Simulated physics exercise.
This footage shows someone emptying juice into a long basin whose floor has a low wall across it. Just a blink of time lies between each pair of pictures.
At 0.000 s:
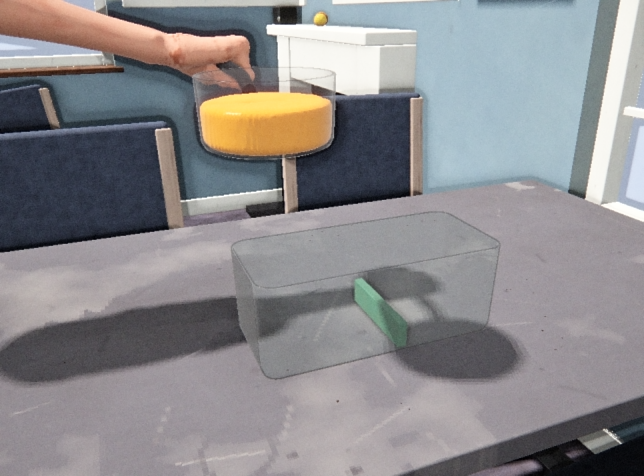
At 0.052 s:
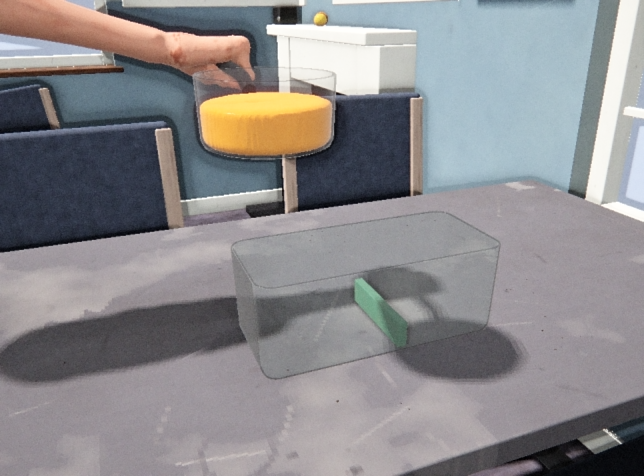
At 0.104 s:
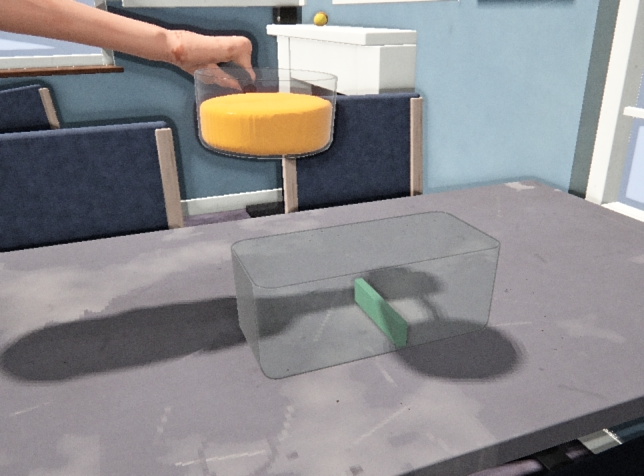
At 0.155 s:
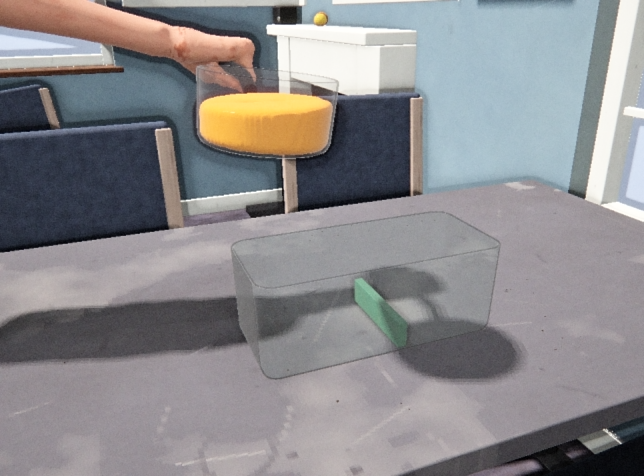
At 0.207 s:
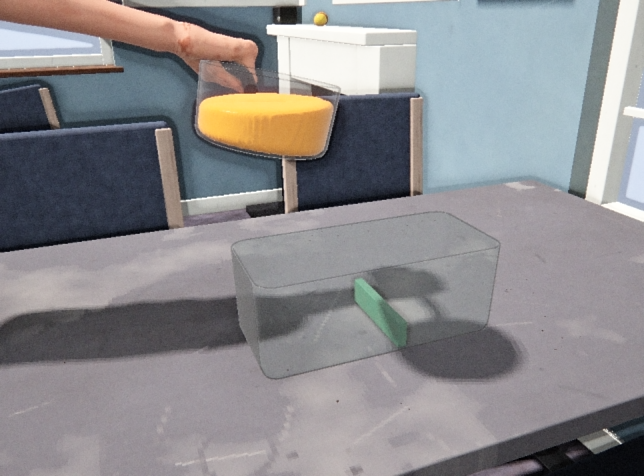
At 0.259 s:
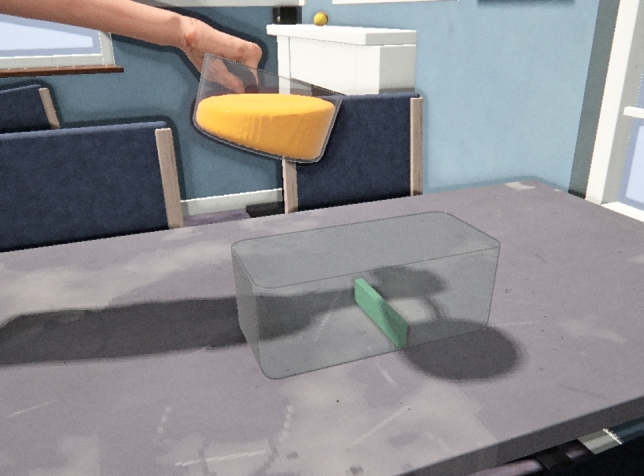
A hand gradually tilting a clear round container of orange-yellow juice to the right above a transparent basin with a low green wall.
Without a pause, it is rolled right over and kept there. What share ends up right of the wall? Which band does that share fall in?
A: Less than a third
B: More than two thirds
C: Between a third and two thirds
C.
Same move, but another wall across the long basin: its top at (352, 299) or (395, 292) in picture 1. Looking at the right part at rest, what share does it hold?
Roughly 85 per cent, and 10 per cent.
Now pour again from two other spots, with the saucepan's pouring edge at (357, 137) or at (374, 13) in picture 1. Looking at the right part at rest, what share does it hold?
60 and 85 per cent.
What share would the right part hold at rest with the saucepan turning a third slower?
Around 50 percent ends up there.
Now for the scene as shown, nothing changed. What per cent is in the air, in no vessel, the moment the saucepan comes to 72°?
I'd put it near 35 per cent.
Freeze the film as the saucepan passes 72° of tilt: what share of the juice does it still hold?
60 per cent or so.
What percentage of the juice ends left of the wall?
I'd put it near 55 per cent.
A moment on, the saucepan is tipped part way and 58 per cent is still to pour, 5 is left of the wall and 0 right of it.
Next, the saucepan is tipped on its side and 17 per cent is still to pour, 24 is left of the wall and 43 right of it.
Then the saucepan is tipped on its side and 4 per cent is still to pour, 47 is left of the wall and 44 right of it.
Later the saucepan is tipped on its side and 1 per cent is still to pour, 53 is left of the wall and 45 right of it.
In the end 54 per cent lies left of the wall, 45 right of it and 1 outside.
